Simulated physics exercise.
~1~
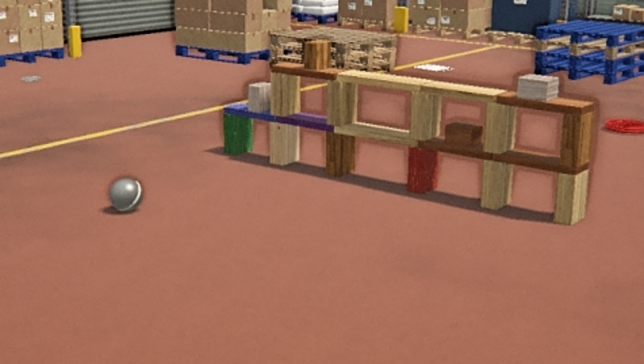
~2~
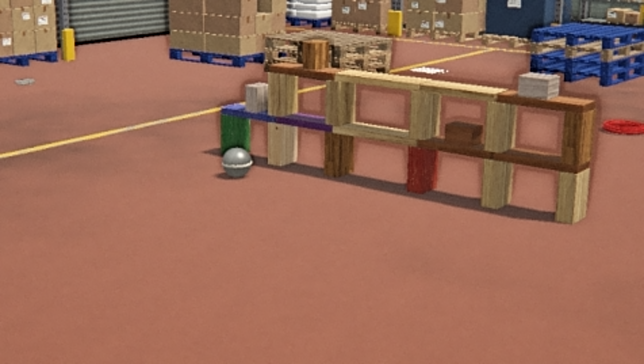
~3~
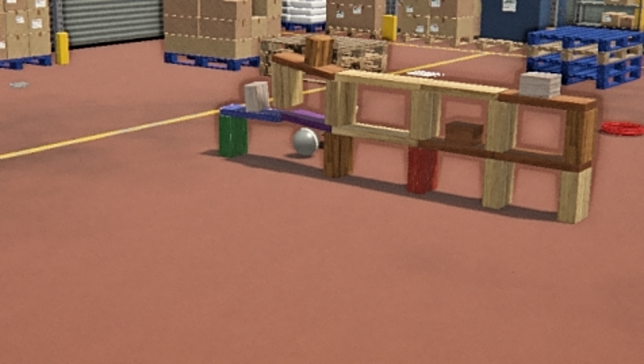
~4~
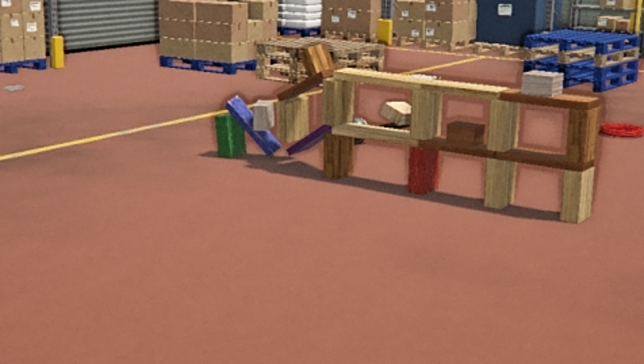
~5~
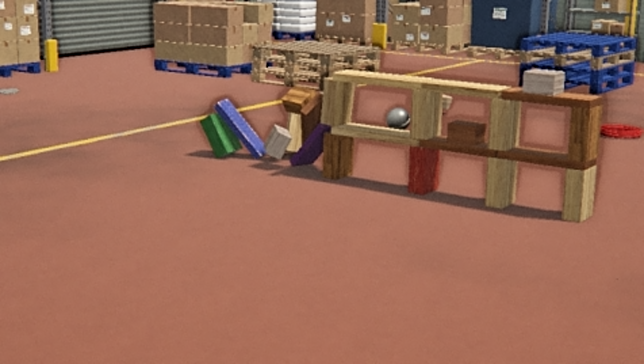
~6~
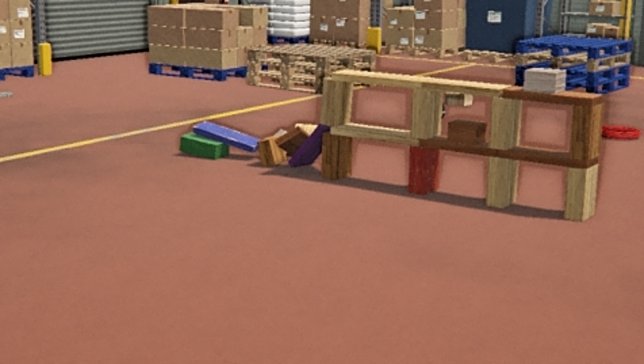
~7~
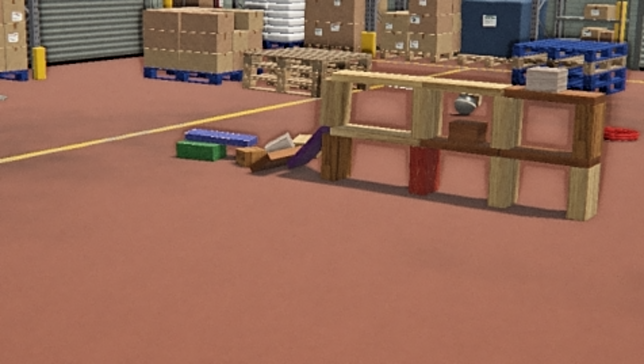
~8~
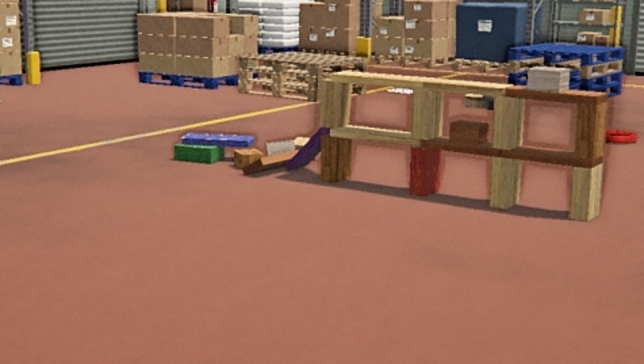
On a warehouse floor, with stacked boxes and pallets behind, a steel ball rolls right toward a low two-storey structure of posts and planks. It passes under the left end and knocks out the post between the blue and purple planks. Both planks tip down, and the blocks and upper pieces above them drop. The green post then leans and falls onto its side, with the blue plank coming down beside it. The ball rolls on behind the structure, which stands on the right, while the purple plank rests slanted beside the heap.
